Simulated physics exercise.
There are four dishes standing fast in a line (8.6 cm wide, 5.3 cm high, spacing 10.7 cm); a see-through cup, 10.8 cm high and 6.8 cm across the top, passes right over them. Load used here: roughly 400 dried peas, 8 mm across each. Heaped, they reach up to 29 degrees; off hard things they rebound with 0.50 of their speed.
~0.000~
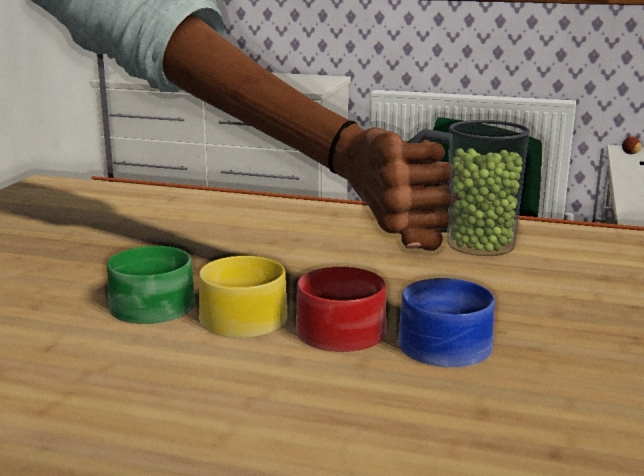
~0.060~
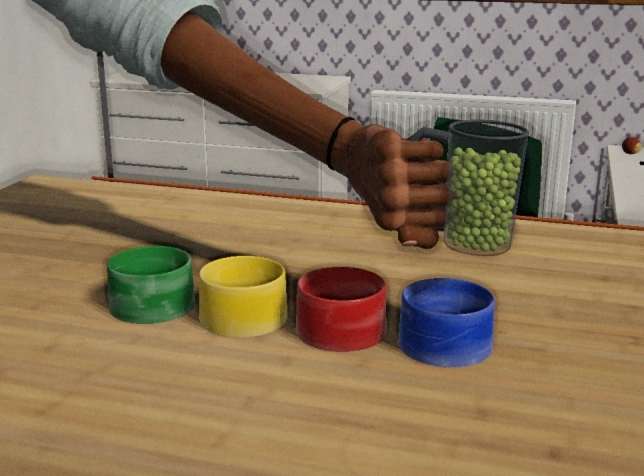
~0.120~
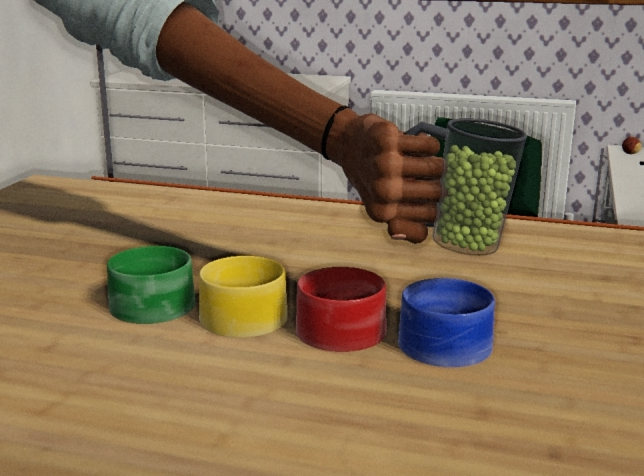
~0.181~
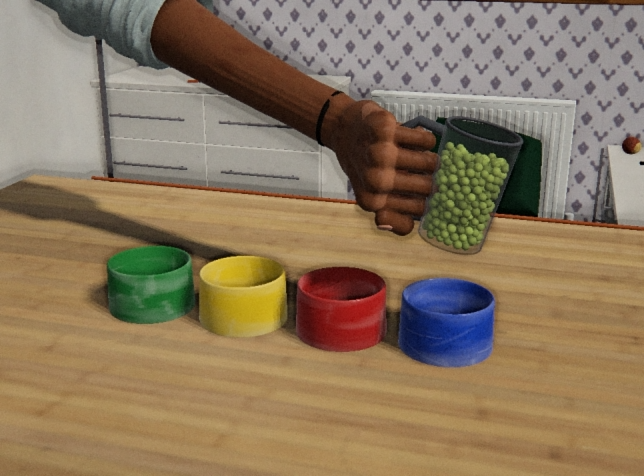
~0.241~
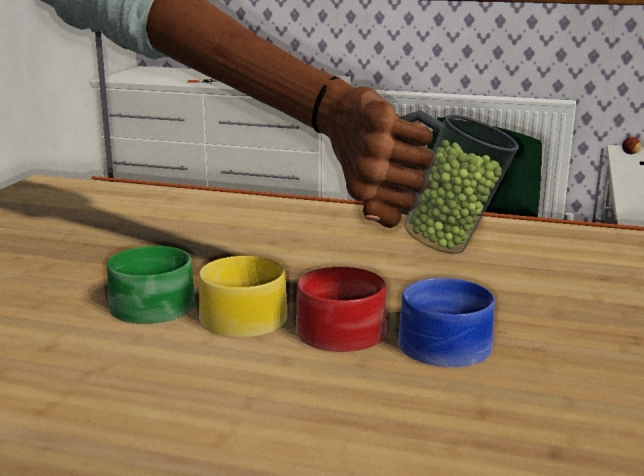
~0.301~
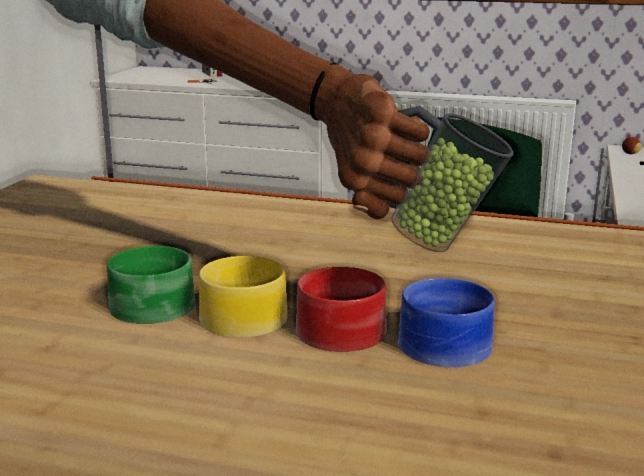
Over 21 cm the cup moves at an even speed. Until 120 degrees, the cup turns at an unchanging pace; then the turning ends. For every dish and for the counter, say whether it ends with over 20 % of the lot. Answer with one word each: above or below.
Red above, blue below, green below, yellow below, counter above.
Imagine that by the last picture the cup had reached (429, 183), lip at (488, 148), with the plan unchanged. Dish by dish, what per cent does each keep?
Final shares - red 100 %, blue 0 %, green 0 %, yellow 0 %.
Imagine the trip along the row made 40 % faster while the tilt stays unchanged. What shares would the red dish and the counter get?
Red 100, counter 0.
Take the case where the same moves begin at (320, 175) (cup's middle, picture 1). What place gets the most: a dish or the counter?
Top spot: Yellow.
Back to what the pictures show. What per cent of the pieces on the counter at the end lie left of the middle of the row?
Roughly 0 per cent.
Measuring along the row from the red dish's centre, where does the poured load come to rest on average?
Offset: About 3 cm, rightward.
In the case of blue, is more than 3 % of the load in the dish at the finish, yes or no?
With blue the answer is affirmative.
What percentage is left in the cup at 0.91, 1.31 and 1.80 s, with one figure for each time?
100, 35, 0.
After 0.91 s, tilt 93 degrees; cup holds 100 %.
After 1.31 s, tilt 120 degrees; cup holds 35 %, red 20 %, blue 10 %.
Then, at 1.80 s, tilt 120 degrees; cup holds 0 %, red 55 %, blue 10 %.
At rest (2.2 s), red 55 %, blue 10 %, green 0 %, yellow 0 %, counter 35 %.
